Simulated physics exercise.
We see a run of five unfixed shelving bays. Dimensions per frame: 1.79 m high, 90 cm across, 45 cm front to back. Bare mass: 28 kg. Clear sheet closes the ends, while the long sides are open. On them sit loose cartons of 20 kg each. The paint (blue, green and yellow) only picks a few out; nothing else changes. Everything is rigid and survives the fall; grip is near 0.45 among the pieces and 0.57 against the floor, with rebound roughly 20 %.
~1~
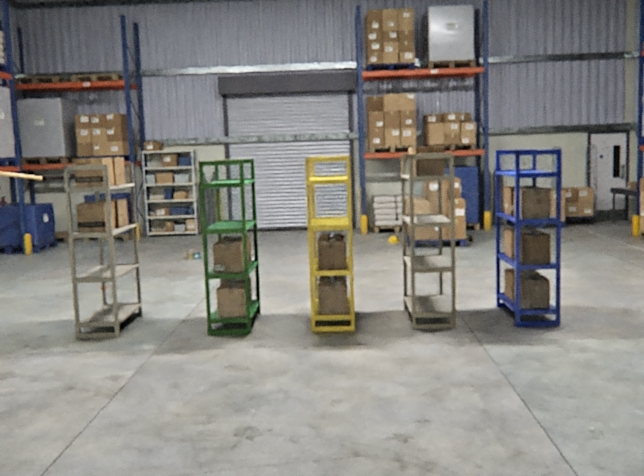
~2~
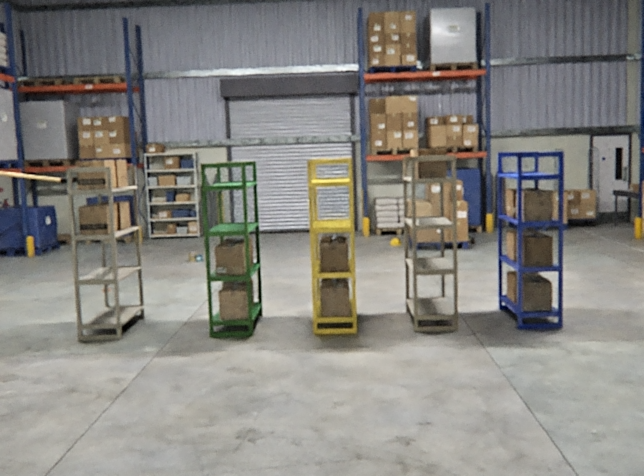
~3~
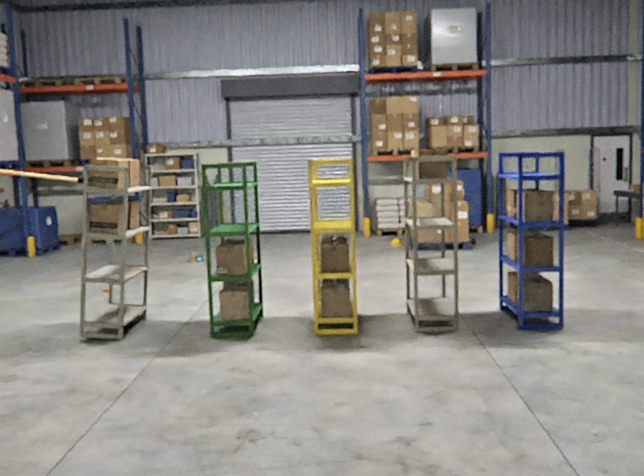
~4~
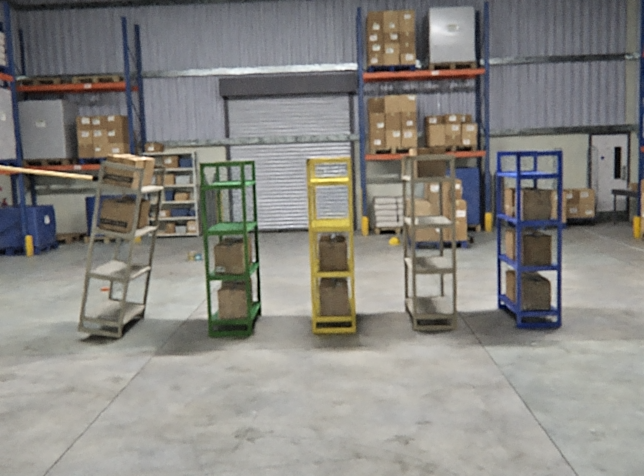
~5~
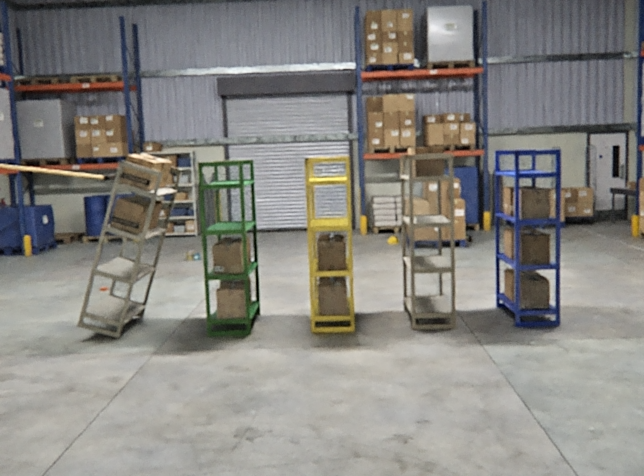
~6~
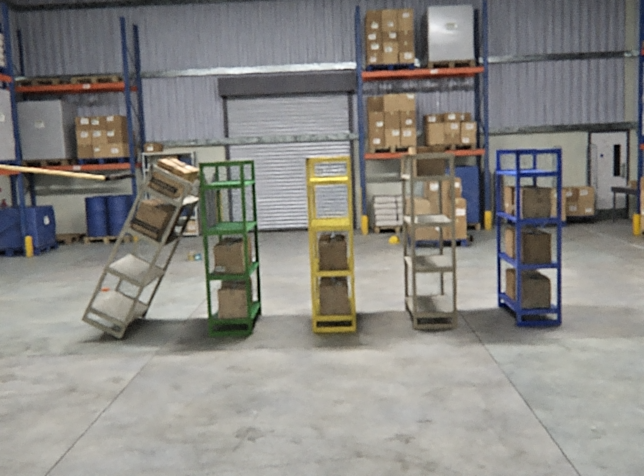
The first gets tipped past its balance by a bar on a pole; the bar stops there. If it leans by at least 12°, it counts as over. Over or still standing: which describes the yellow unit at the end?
Still standing.
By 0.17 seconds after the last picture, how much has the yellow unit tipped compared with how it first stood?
Around 0° from its start.
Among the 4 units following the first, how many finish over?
That totals 1, exactly.
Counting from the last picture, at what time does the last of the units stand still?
Roughly 2.0 seconds.
Then, 0.17 s after the last picture, 2 cartons spilt or dropped; none of the 4 other units over; yellow unit unmoved.
Then, 0.49 s after the last picture, 4 cartons spilt or dropped; 1 of the 4 other units over; yellow unit unmoved; green unit leaning 17°.
Then, 0.85 s after the last picture, 4 cartons spilt or dropped; 1 of the 4 other units over; yellow unit leaning 7°; green unit leaning 26°.
Then, 1.31 s after the last picture, 6 cartons spilt or dropped; 1 of the 4 other units over; yellow unit leaning 4°; green unit leaning 24°.
At rest, 6 cartons spilt or dropped; 1 of the 4 other units over; yellow unit shifted 35 mm; green unit leaning 20°; blue unit unmoved. Three left standing. As the last picture would show them, middles, yellow unit near (335, 240), green unit near (265, 241).
